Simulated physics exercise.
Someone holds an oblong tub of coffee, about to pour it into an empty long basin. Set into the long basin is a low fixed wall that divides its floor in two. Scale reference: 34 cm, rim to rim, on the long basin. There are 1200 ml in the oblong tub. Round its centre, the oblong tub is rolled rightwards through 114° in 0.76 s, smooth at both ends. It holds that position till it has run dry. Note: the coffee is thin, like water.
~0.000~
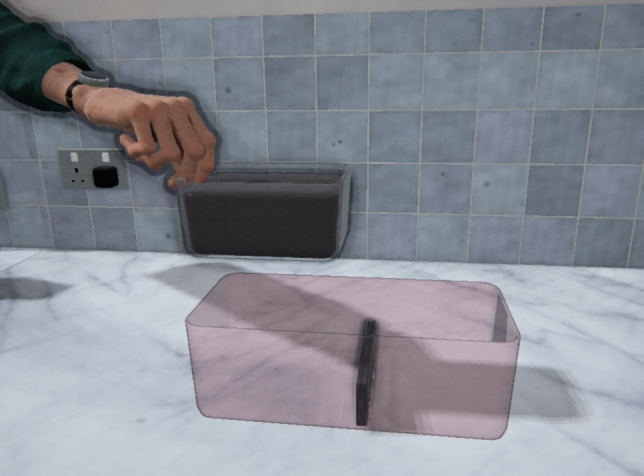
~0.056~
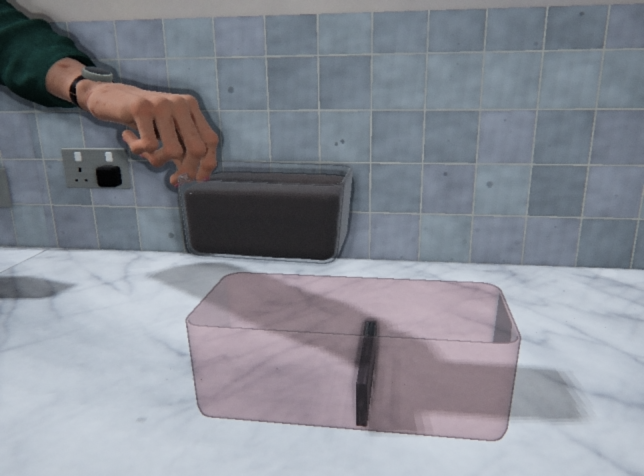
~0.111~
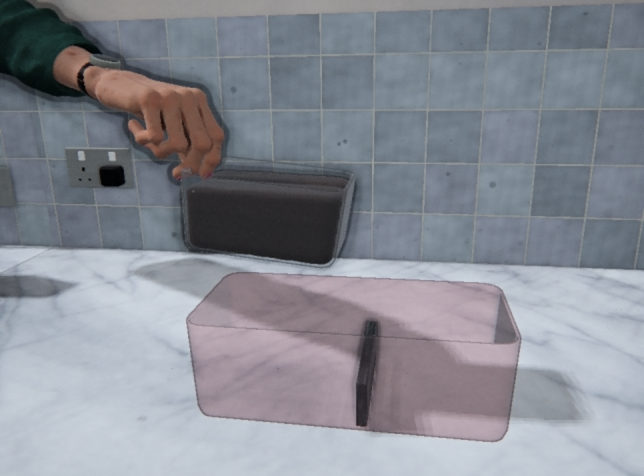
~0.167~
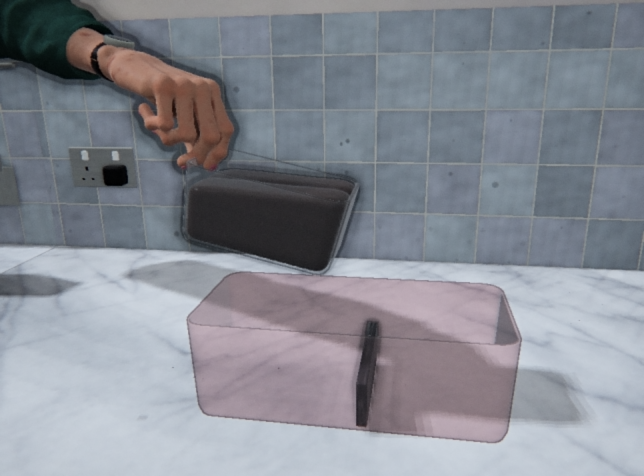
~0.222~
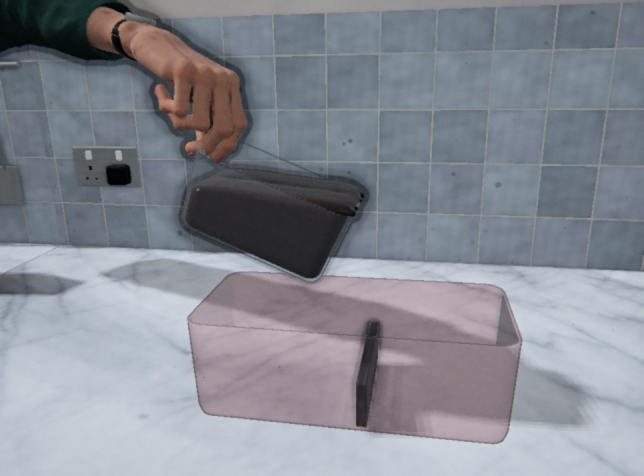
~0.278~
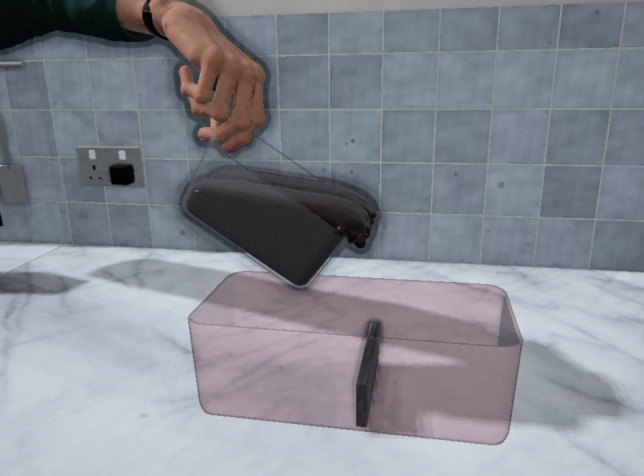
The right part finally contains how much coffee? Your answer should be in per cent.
About 55 in every hundred parts.
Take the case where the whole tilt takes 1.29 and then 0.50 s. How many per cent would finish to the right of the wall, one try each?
Result: 70 per cent, then 45 per cent.
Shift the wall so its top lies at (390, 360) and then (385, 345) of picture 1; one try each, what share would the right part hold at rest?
40 per cent first, 45 per cent second.
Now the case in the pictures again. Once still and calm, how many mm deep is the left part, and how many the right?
I'd say close to 16 mm on the left, close to 32 mm on the right.
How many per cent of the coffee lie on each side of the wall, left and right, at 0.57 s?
Around 8 on the left side and 54 on the right side.
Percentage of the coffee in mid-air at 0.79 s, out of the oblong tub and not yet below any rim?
It comes to some 24 percent of the total.
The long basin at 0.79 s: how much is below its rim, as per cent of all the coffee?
Around 72 per cent of the whole.
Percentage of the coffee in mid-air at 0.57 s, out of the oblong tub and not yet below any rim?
About 20 per cent.
After 0.57 s the tilt is 98° and 15 per cent is still to pour, 8 is left of the wall and 54 right of it.
After 0.79 s the tilt is 114° and 1 per cent is still to pour, 29 is left of the wall and 43 right of it.
After 1.01 s the tilt is 114° and 0 per cent is still to pour, 32 is left of the wall and 60 right of it.
After 1.26 s the tilt is 114° and 0 per cent is still to pour, 37 is left of the wall and 55 right of it.
In the end 37 per cent lies left of the wall, 55 right of it and 8 outside.
